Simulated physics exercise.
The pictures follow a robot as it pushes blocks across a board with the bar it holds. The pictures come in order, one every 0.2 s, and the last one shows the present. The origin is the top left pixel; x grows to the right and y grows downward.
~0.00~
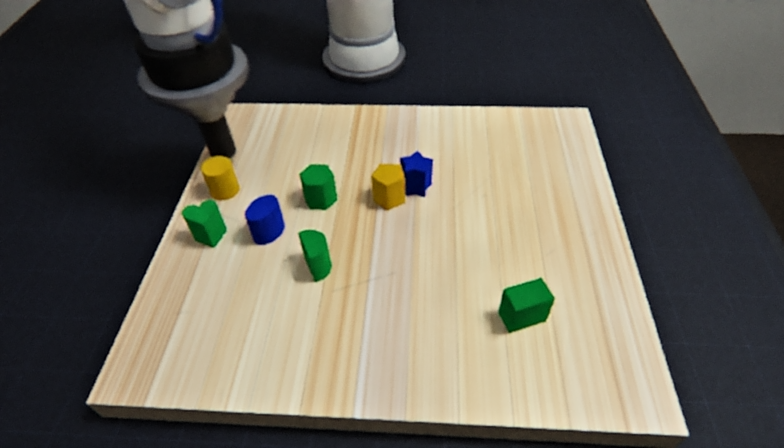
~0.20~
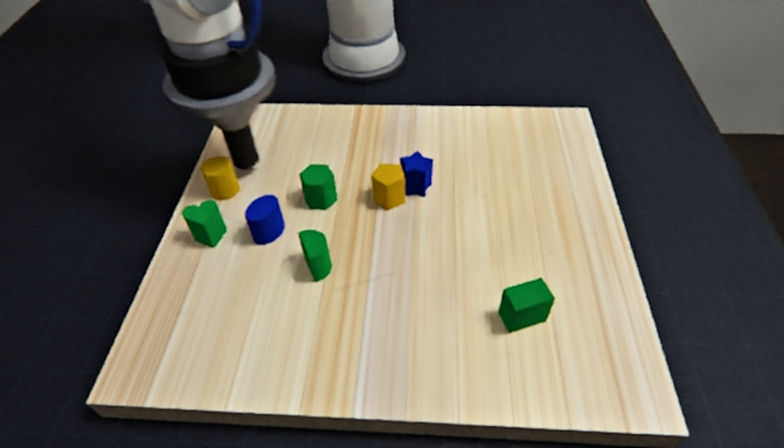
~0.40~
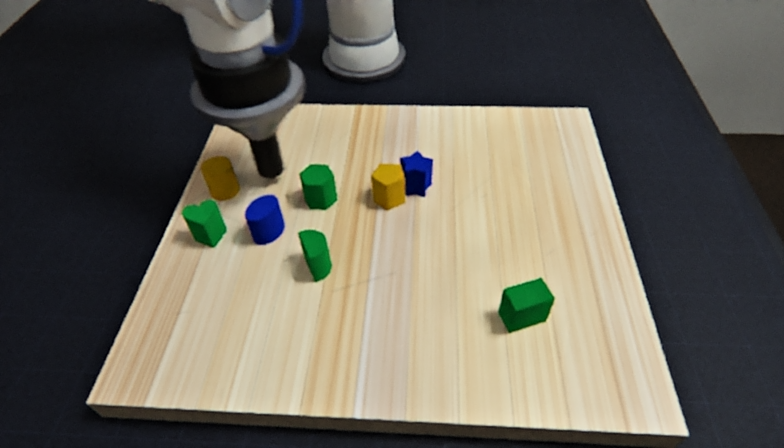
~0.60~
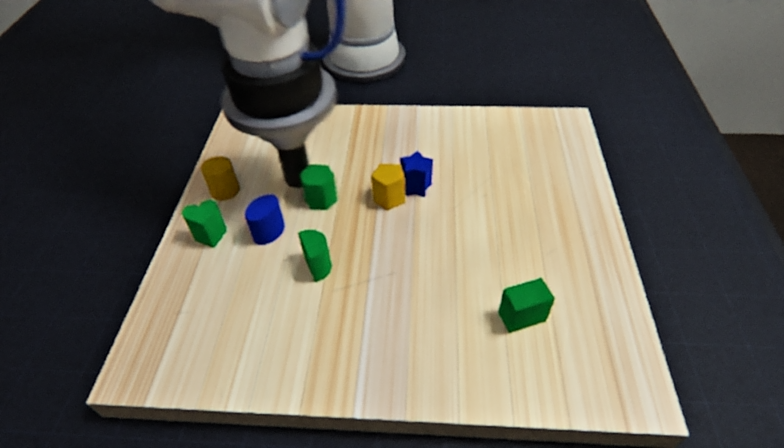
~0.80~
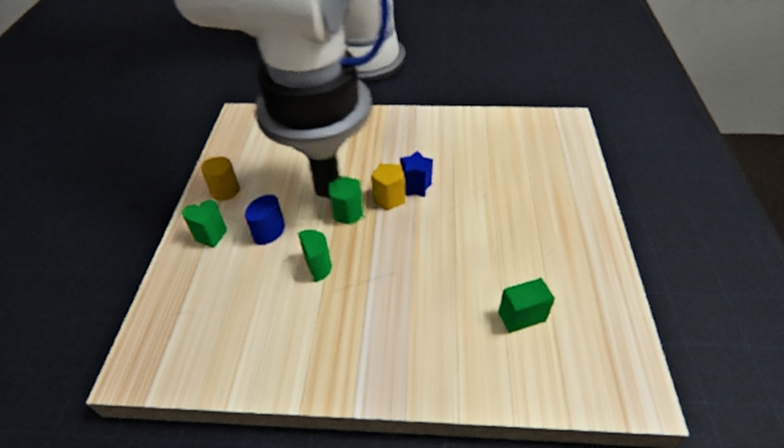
To begin with, a robot arm holds its dark tip near a yellow cylinder at the upper left of a wooden board scattered with green, blue and yellow blocks. The arm sweeps rightward past the still blocks, then pushes the green six-sided block a short way right, closer to the yellow pentagon.
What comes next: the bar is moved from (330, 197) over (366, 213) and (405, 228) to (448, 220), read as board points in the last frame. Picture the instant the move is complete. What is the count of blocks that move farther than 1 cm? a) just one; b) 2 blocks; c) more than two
(a)
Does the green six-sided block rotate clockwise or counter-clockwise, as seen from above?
Turns clockwise.
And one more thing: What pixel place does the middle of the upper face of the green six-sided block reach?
The answer is (406, 227).
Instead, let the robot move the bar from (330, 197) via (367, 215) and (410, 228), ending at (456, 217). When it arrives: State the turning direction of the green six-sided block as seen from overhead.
It rotates clockwise.
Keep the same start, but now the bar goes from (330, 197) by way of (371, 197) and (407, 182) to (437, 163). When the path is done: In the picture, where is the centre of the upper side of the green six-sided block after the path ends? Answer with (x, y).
It sits at (362, 195).
On the path given first. One third of the way, bar (365, 205); green six-sided block (381, 207), turned 15° clockwise.
Two thirds of the way, bar (406, 220); green six-sided block (406, 227), turned 40° clockwise.
At the end, bar (449, 212); green six-sided block (406, 227), turned 45° clockwise; yellow pentagon still.
